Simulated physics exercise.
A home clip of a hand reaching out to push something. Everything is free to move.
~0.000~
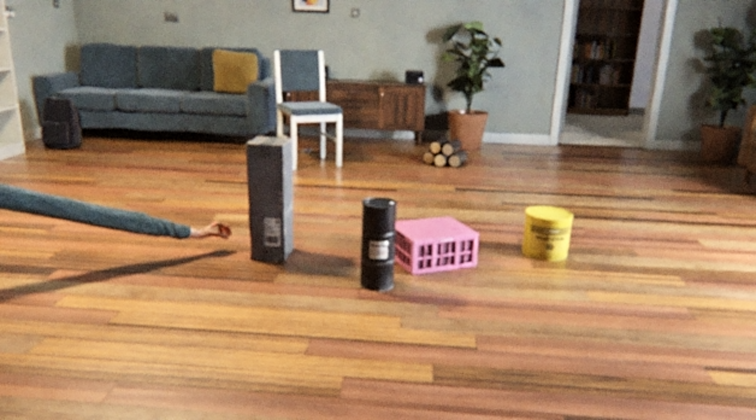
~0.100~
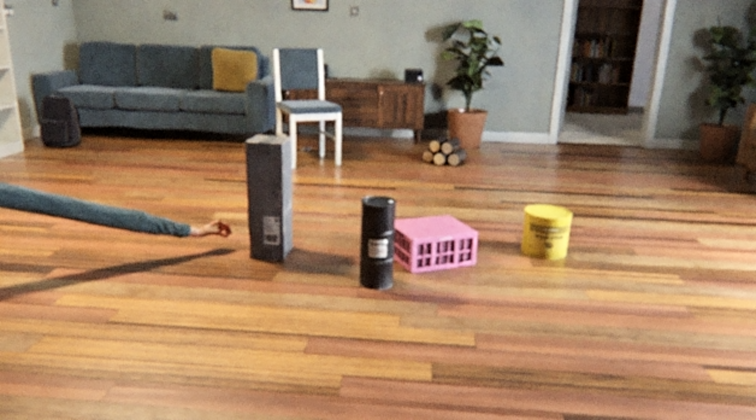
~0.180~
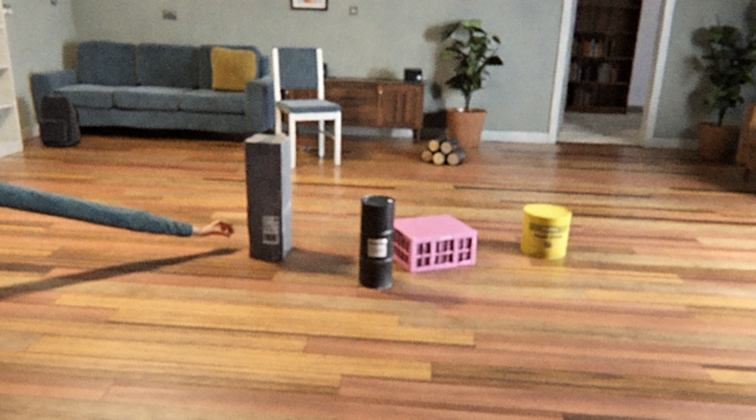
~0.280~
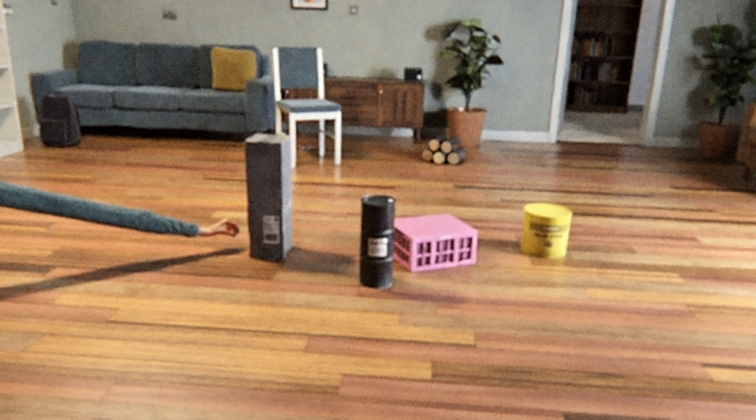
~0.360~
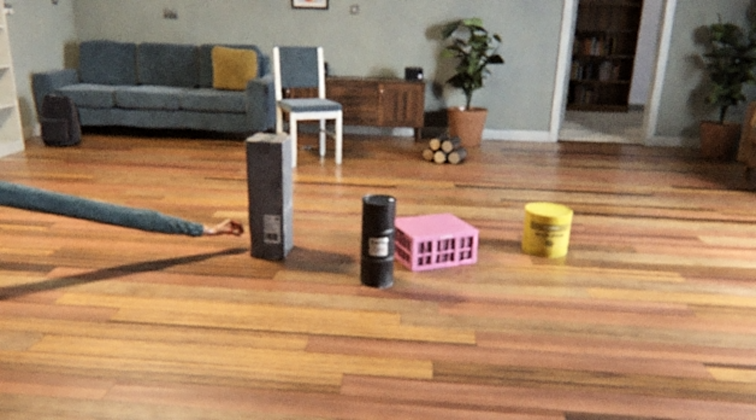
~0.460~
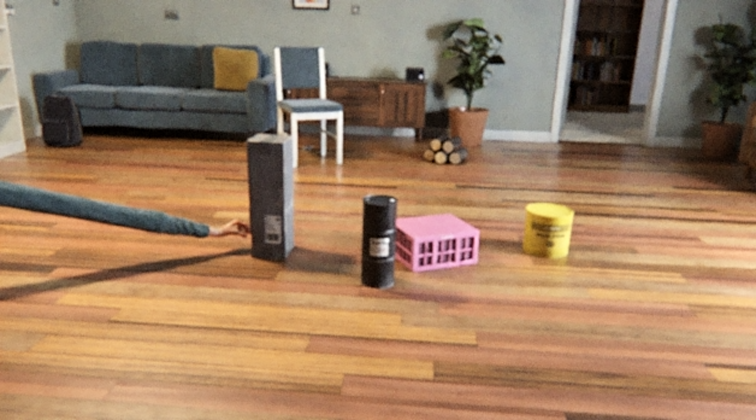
An arm in a blue-green sleeve reaches in from the left, low over the floor, and its hand inches right until it is at the side of a tall grey box. To the box's right stand a black canister, a pink crate and a yellow tub, none visibly shifting. The wood-floored living room, with a blue sofa and white-framed chair behind, is seen from slightly above by a nearly still camera.
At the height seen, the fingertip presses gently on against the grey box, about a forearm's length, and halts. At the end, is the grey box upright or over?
The grey box stays upright.
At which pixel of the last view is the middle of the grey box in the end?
At about (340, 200).
By 0.86 s, grey box moved a little near (286, 197).
By 1.36 s, grey box moved about its own width near (312, 198).
By 1.76 s, grey box moved about its own width near (333, 199).
When it is over (3.0 s), moved from the start, grey box. End places, in pixels of the last picture, grey box near (340, 200).
